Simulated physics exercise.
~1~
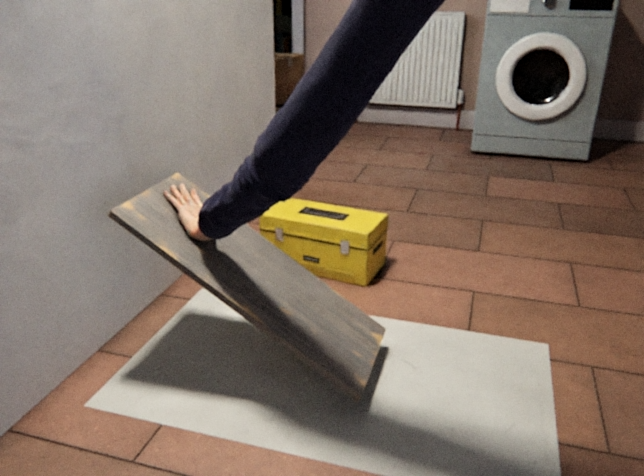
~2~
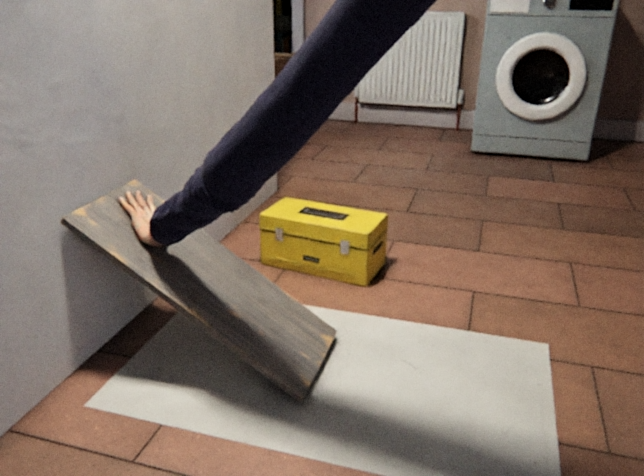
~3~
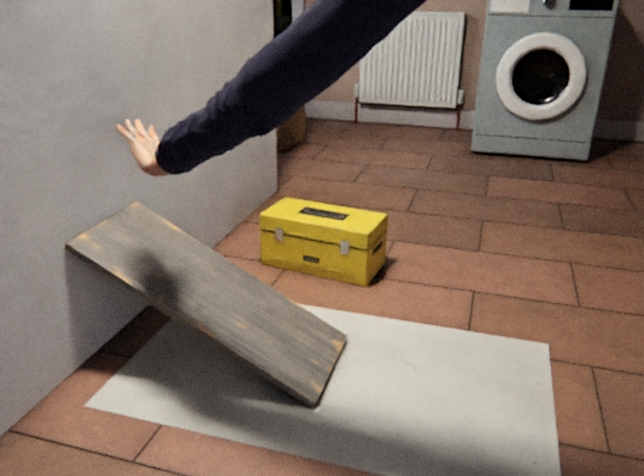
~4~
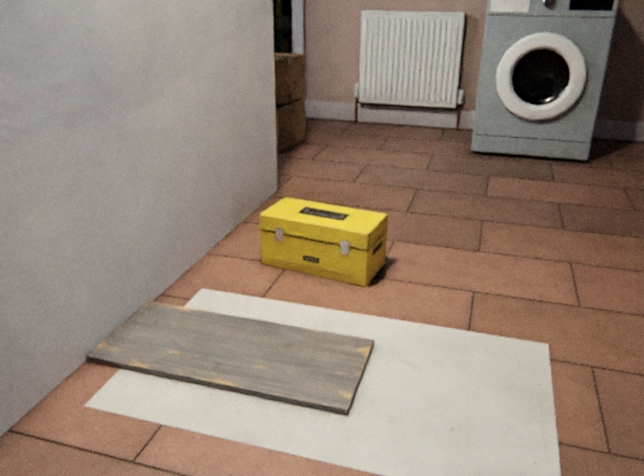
In a tiled room, a hand leans a grey board against a wall and lets go, the board sliding down to lie flat.
